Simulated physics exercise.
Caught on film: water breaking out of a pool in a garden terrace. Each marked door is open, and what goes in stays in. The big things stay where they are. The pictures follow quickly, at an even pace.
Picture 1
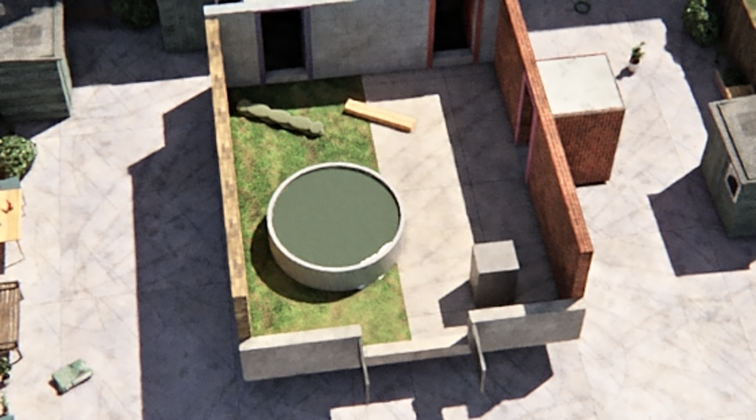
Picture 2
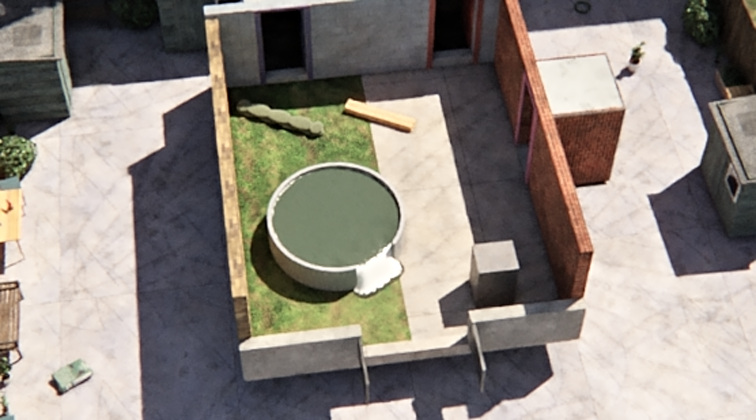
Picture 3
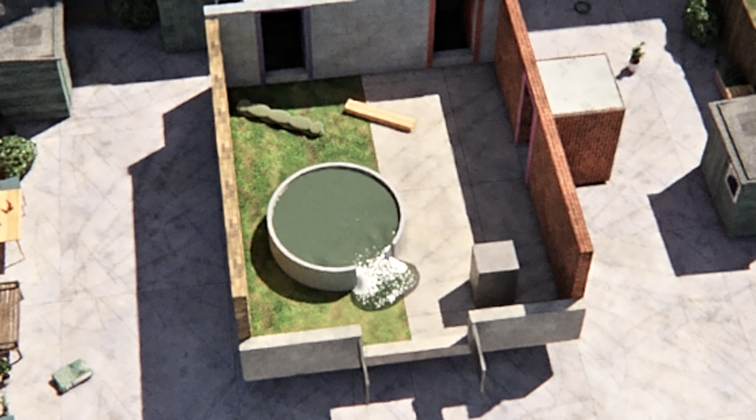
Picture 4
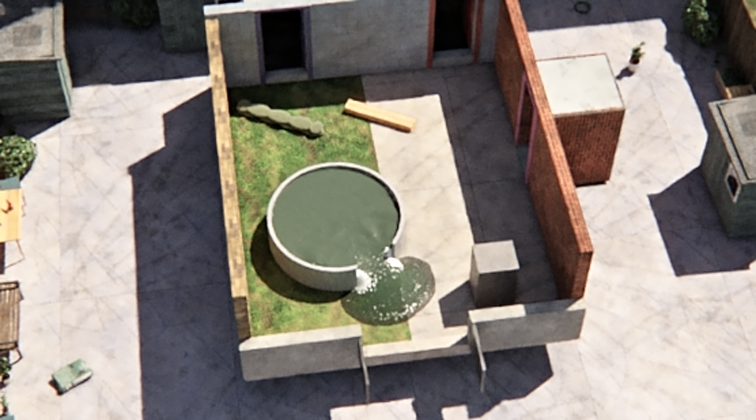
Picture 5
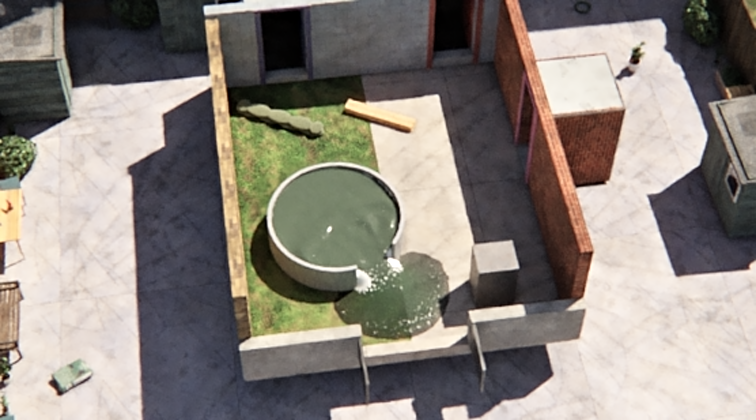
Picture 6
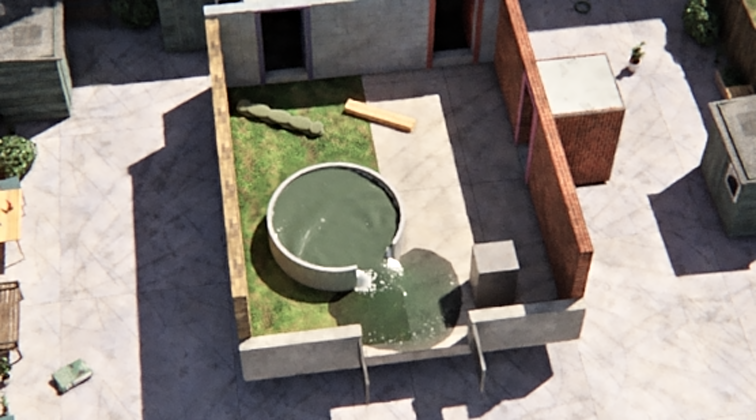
Water bursts through the lower right side of a round, grey-walled pool in a walled terrace, foaming white at first, then spreading in a dark green sheet over the grass and pale paving towards the low front wall.
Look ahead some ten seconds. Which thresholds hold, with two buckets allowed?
In the end: The blue door admits no more than that; the red door admits no more than that; the pink door admits no more than that.
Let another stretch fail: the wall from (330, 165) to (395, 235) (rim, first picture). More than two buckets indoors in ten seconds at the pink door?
Then: Pink passes that mark.
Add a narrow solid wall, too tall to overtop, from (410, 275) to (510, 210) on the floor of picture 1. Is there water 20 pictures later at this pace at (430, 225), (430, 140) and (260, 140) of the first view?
In that order: Wet, no water, free of water.
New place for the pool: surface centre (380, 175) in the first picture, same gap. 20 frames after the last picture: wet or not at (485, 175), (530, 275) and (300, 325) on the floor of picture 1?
One after the other: Flooded, under water, not flooded.
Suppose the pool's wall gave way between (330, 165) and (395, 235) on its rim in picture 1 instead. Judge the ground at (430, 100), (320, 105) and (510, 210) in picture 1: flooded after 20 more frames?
One after the other: Flooded, awash, awash.
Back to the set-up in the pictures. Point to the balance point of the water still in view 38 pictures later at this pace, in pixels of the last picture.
At about (388, 242).
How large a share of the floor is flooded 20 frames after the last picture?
Roughly 30 per cent.
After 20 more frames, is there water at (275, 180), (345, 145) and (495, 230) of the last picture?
In that order: Dry, no water, awash.
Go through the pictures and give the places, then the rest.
In the first picture, still water in the round pool at (336, 218).
In the second picture, the front is at (357, 292), out from the gap at (376, 271).
In the third picture, water pours out at (376, 272) and has run to (415, 280).
In the fourth picture, water pours out at (376, 272) and has run to (428, 297).
In the fifth picture, the front is at a hidden place, out from the gap at (376, 271).
In the sixth picture, the front is at a hidden place, out from the gap at (376, 271).
A moment on, water covers 15 % of the floor; the blue door not reached, the red door not reached, the pink door not reached.
Next, water covers 20 % of the floor; the blue door not reached, the red door not reached, the pink door not reached.
Then, water covers 30 % of the floor; the blue door not reached, the red door not reached, the pink door not reached.
Later, water covers 55 % of the floor; the blue door not reached, the red door not reached, the pink door wet at the sill, nothing in.
In the end, water covers 70 % of the floor; the blue door not reached, the red door wet at the sill, nothing in, the pink door wet at the sill, nothing in.
